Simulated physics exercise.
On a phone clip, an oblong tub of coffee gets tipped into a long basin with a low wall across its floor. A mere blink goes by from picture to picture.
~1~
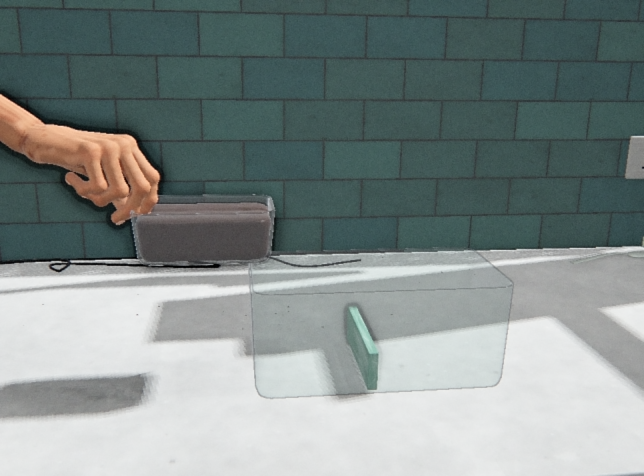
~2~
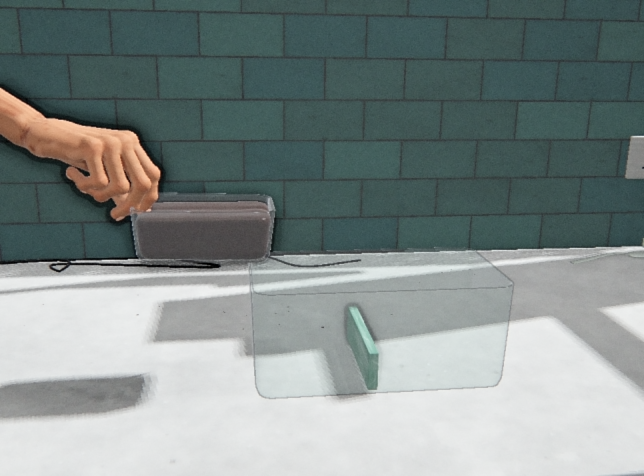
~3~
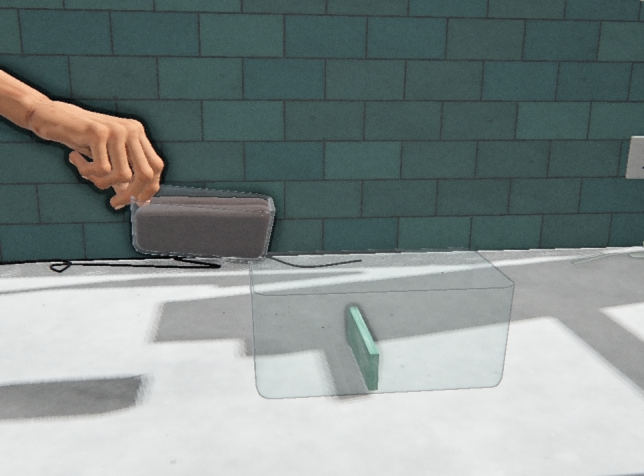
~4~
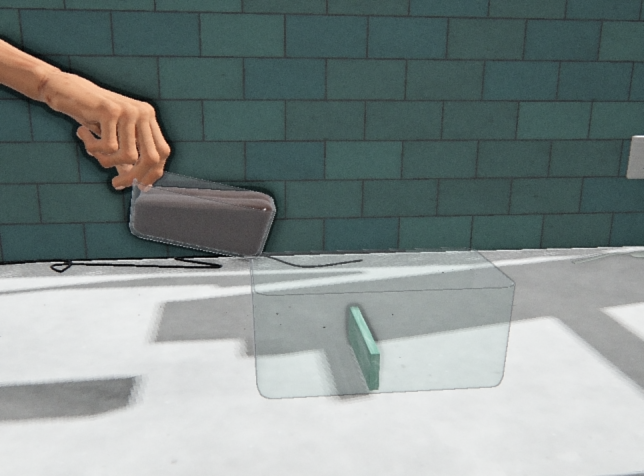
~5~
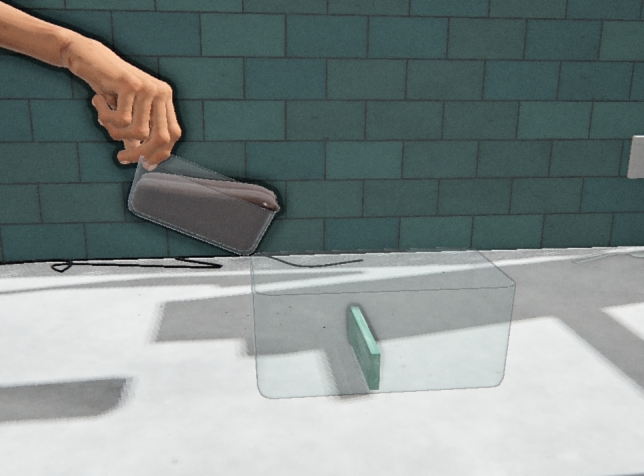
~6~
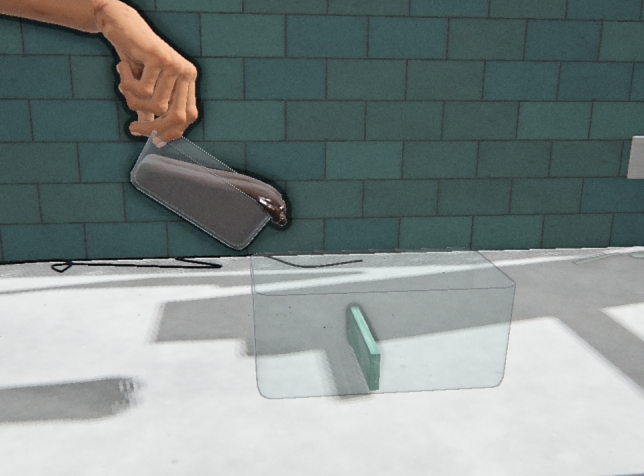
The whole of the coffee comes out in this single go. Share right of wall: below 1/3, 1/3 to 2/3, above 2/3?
The centre band.
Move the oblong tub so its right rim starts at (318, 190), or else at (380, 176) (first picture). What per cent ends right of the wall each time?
First try 75 %, second try 60 %.
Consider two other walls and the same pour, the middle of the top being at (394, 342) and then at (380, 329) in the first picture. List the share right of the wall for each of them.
About 30 % for the first and about 25 % for the second.
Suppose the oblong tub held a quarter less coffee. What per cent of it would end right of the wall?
Best guess: Around 55 %.
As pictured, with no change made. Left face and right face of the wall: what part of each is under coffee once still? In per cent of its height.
On the left 30 %, on the right 30 %.
A moment on, the oblong tub is tipped right over and 14 per cent is still to pour, 30 is left of the wall and 2 right of it.
Next, the oblong tub is tipped right over and 0 per cent is still to pour, 25 is left of the wall and 70 right of it.
Then the oblong tub is tipped right over and 0 per cent is still to pour, 34 is left of the wall and 59 right of it.
Later the oblong tub is tipped right over and 0 per cent is still to pour, 38 is left of the wall and 59 right of it.
Finally, 38 per cent lies left of the wall, 59 right of it and 3 outside.
